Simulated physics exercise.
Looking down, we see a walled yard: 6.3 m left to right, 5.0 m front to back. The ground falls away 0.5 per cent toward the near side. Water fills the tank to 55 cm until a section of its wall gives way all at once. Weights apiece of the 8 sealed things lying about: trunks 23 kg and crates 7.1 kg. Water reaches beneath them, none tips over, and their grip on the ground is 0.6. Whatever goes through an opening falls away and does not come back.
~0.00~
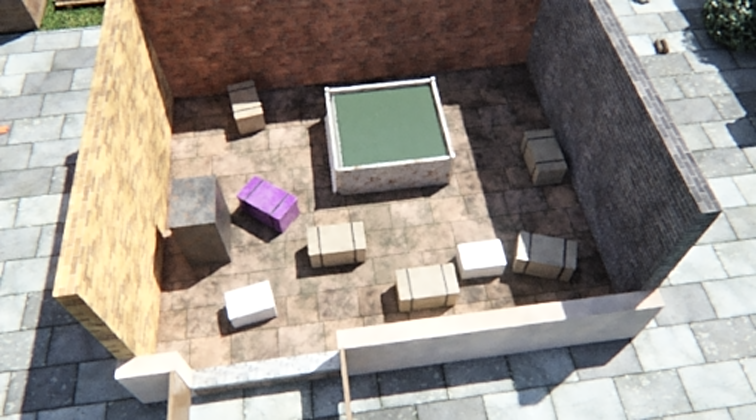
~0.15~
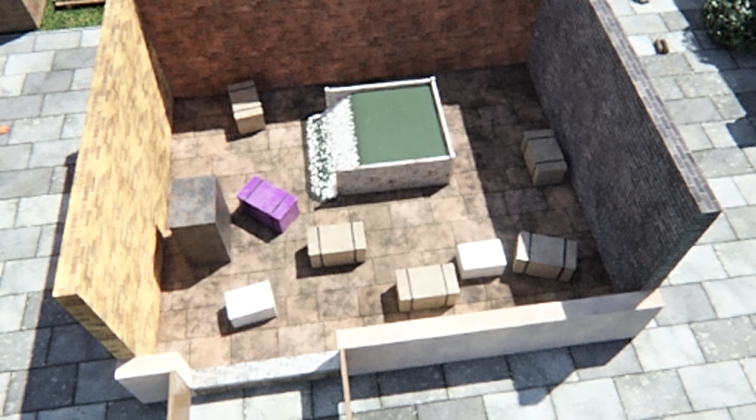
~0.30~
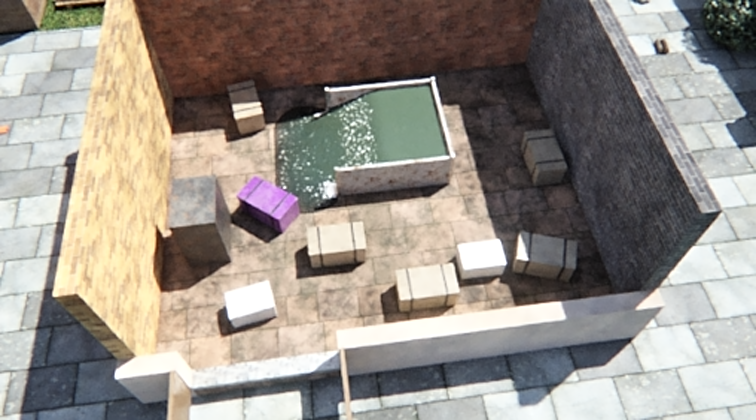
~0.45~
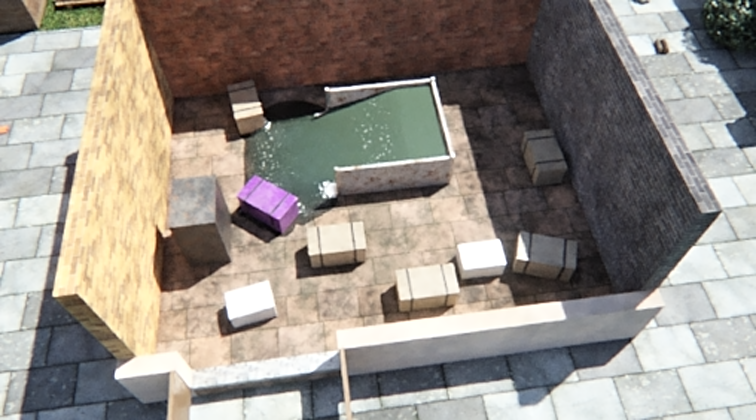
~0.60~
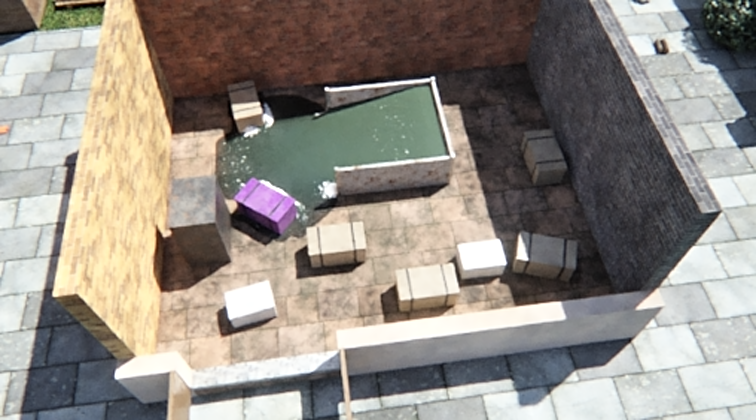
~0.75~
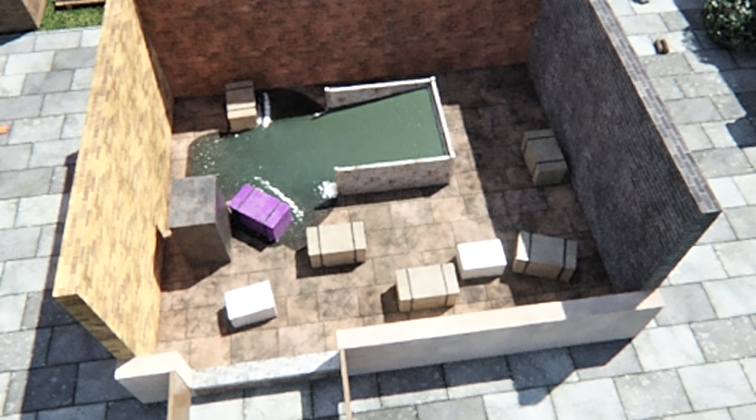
We see a walled yard with scattered trunks and crates as water pours from the left side of a raised tank and spreads across the floor, reaching the purple trunk and pushing it slightly toward the lower left.
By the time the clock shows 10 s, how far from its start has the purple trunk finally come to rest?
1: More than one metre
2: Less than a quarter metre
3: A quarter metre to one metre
1, more than one metre.
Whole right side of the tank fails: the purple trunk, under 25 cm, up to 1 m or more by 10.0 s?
After that, the purple trunk hardly moves.
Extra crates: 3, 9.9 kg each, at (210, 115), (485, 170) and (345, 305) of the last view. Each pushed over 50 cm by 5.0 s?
Spot by spot, in turn: Exceeds it, falls short, falls short.
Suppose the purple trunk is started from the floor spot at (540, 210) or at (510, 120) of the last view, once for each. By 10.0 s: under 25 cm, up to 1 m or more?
First it remains in place, then it remains in place.
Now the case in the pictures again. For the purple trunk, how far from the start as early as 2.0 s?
I'd put it at around 120 cm.
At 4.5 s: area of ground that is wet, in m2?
About 19 m2 is covered.
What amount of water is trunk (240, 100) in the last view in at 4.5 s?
Roughly 11 cm.
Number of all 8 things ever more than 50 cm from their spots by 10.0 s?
That makes 3.
After 2.0 s the purple trunk is near (245, 264), 1.1 m from its start, aground; 0 of 8 are out; 1 afloat.
After 4.5 s the purple trunk is near (281, 333), 2.2 m from its start, aground; 1 of 8 are out; 1 afloat.
After 7.0 s the purple trunk has gone out; 2 of 8 are out; 0 afloat.
After 10.0 s the purple trunk has gone out; 2 of 8 are out; 0 afloat.
